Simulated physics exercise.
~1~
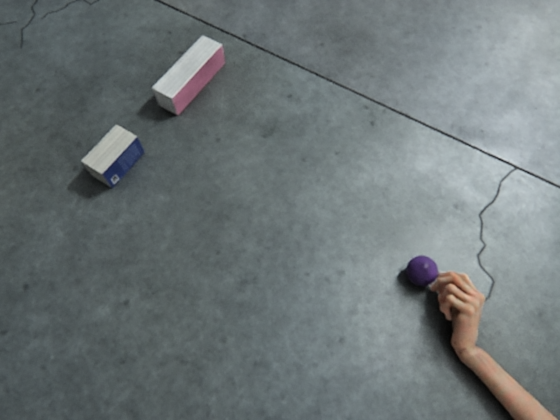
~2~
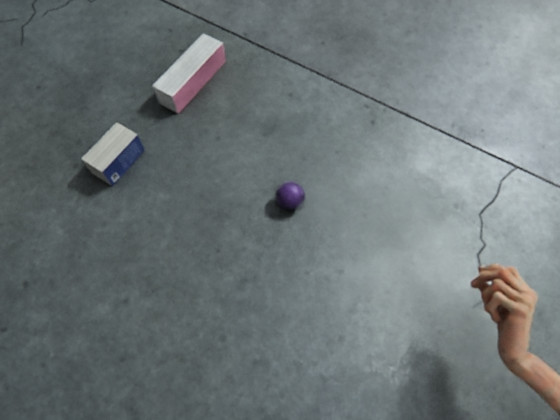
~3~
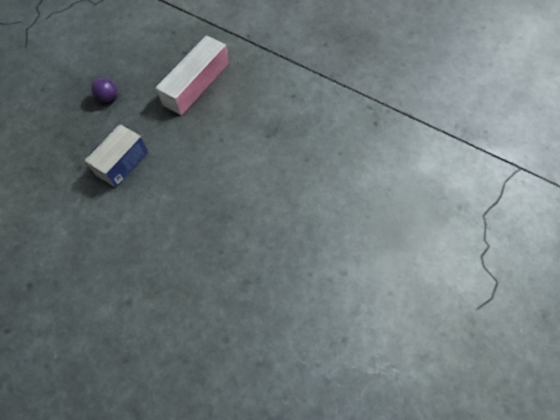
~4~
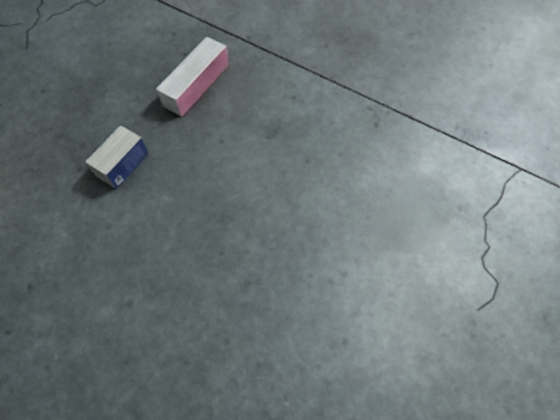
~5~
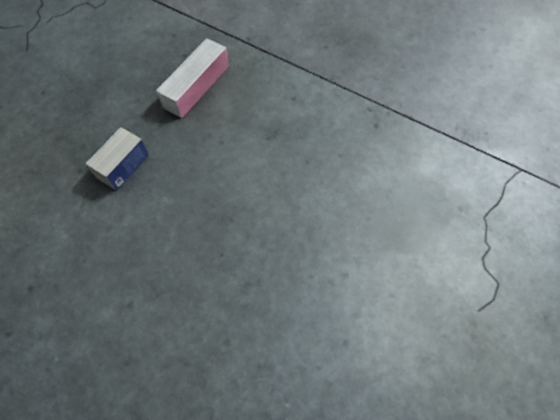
A small purple ball, held by a hand at the lower right, sits on a cracked grey concrete floor seen from above at an angle, with the view swaying slightly. At the upper left stand two blocks, a white and pink one and, below it to the left, a pale-topped blue one, with a gap between them. The hand lets go and draws back as the ball rolls left and up across the floor. It passes through the gap between the blocks, then leaves view, and both blocks remain in place.
